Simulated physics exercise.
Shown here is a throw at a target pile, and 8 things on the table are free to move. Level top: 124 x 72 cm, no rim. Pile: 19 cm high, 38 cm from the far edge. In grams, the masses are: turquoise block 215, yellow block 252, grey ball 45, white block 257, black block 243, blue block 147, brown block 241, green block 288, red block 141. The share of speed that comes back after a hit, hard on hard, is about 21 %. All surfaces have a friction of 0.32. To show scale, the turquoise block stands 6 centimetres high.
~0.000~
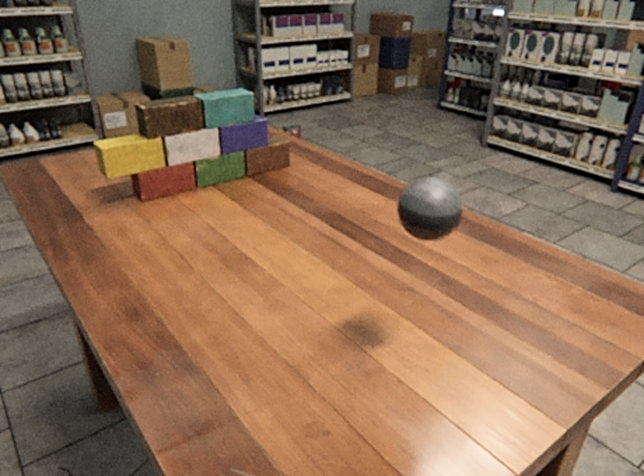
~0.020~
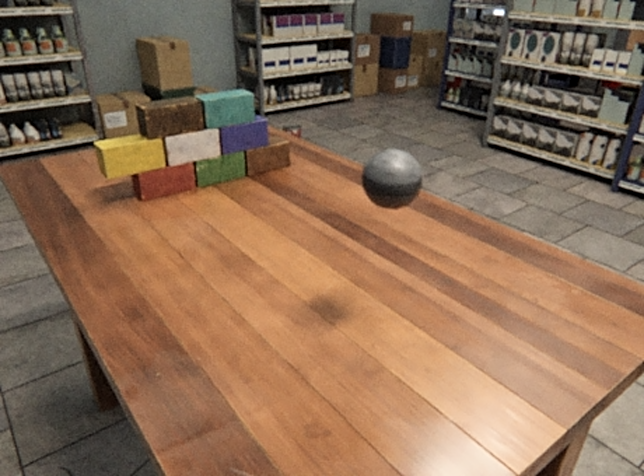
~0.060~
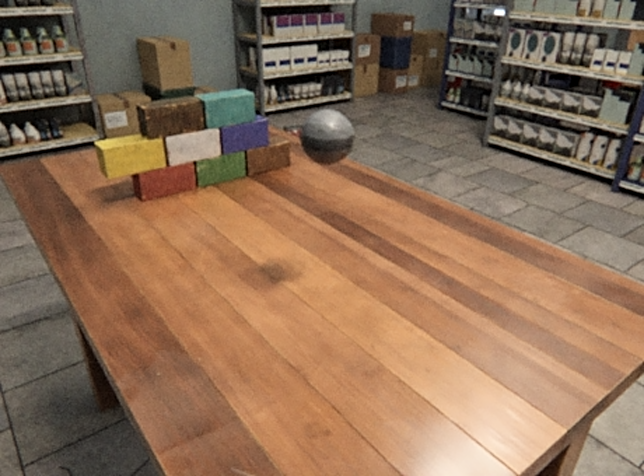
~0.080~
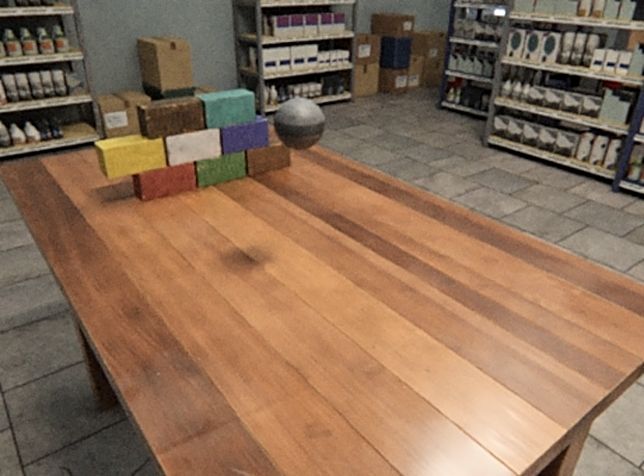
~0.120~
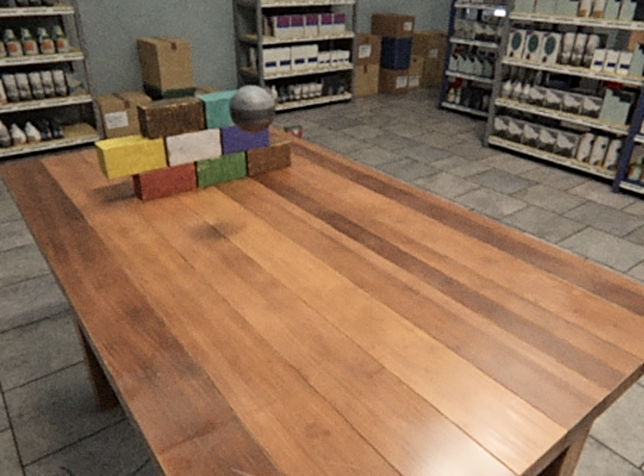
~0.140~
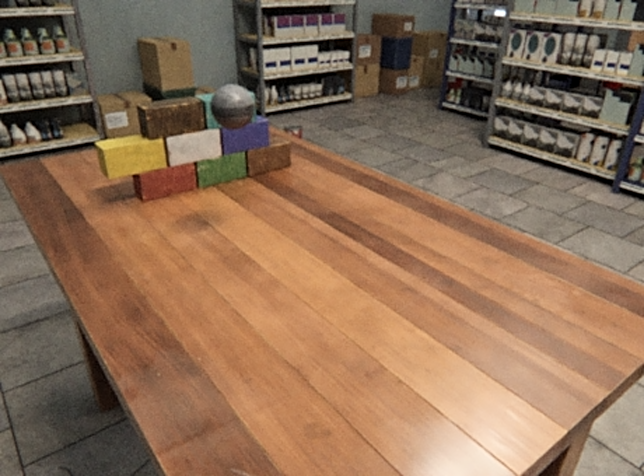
A grey ball moves left above a wooden table toward a stack of coloured blocks.
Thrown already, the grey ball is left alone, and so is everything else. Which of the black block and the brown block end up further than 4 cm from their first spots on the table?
Looks like the black block will get moved. Looks like the brown block will not get moved far.
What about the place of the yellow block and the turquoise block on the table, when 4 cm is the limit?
Here the yellow block moves off, and the turquoise block is left in place.
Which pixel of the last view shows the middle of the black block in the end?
Near (152, 144).
After 0.24 s, grey ball near (168, 130).
After 0.44 s, grey ball near (179, 199); black block 52° off upright near (161, 127).
After 0.64 s, grey ball near (179, 202); black block upside down near (149, 138).
After 0.94 s, grey ball near (180, 203); black block upside down near (152, 144); yellow block 62° off upright.
In the end (1.5 s), toppled on the table, yellow block and black block; the other 6 under 4 cm from the start. At the end, from the last picture's camera, black block near (152, 144), brown block near (264, 156).
